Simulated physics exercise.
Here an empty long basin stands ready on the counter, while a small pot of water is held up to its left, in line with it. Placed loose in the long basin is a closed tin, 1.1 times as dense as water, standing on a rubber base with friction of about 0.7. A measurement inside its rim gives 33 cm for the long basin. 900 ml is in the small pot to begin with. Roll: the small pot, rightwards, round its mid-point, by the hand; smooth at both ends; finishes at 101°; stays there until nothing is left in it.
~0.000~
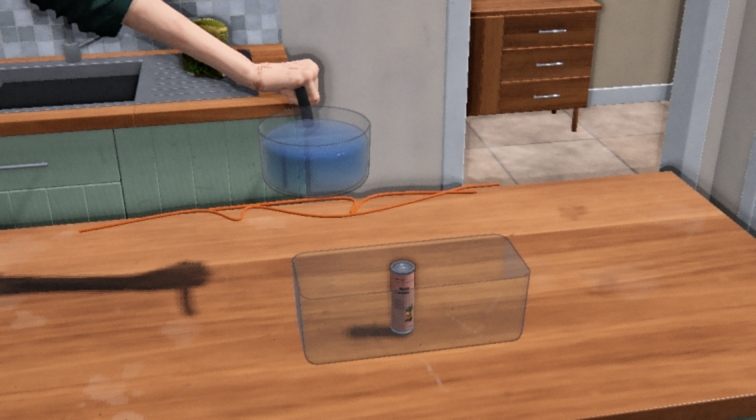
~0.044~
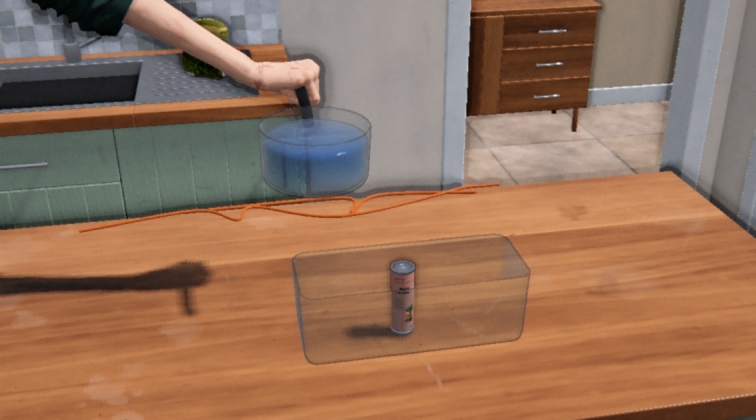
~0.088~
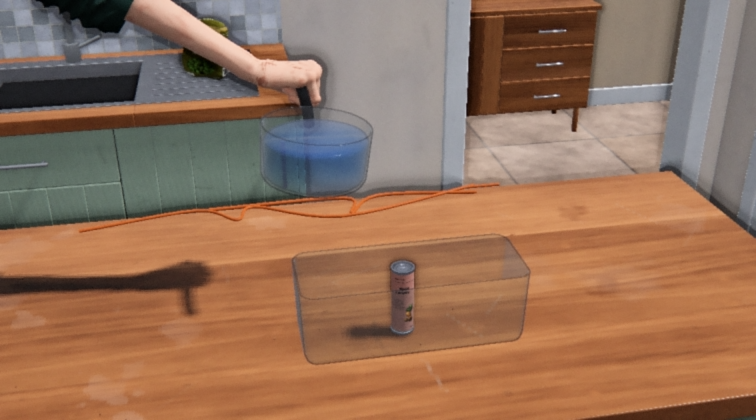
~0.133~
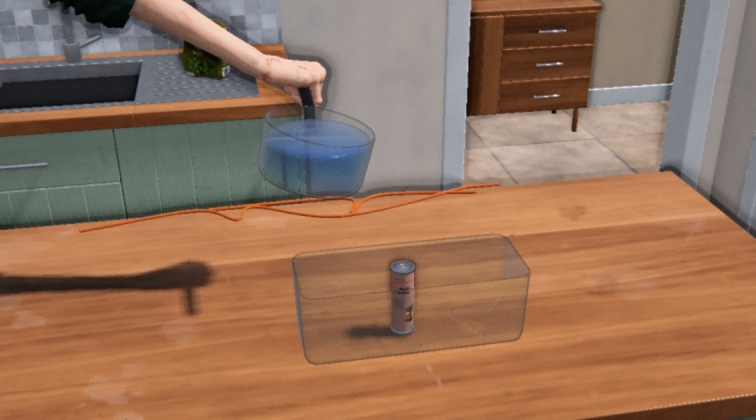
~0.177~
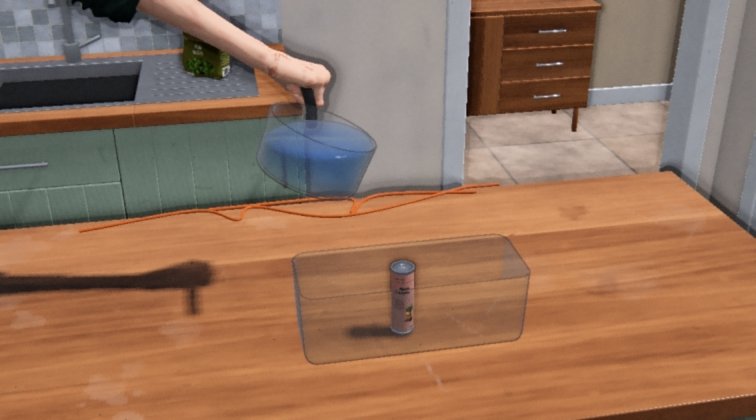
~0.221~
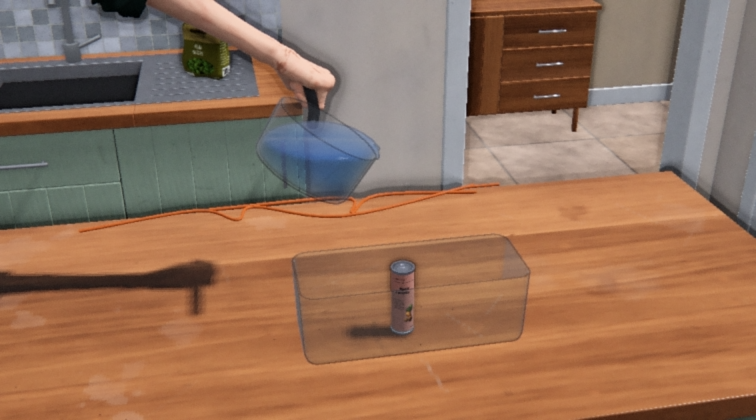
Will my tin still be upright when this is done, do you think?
Yes, it will be.
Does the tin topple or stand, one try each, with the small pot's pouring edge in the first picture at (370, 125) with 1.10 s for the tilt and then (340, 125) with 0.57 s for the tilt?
First it stays on its base; then it tips over.
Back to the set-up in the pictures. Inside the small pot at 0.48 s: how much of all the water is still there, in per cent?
Close to 28 in a hundred.
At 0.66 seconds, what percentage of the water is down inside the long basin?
Some 82 per cent.
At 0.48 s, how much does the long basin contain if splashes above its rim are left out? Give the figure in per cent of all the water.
Around 16%.
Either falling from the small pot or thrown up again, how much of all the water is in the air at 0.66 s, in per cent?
10 per cent or so.
By 0.48 s the tilt is 94° and 29 per cent is still to pour; the tin stands where it began.
By 0.66 s the tilt is 101° and 7 per cent is still to pour; the tin stands where it began.
By 0.86 s the tilt is 101° and 1 per cent is still to pour; the tin stands where it began.
By 1.07 s the tilt is 101° and 0 per cent is still to pour; the tin stands where it began.
At rest the tin stands where it began.
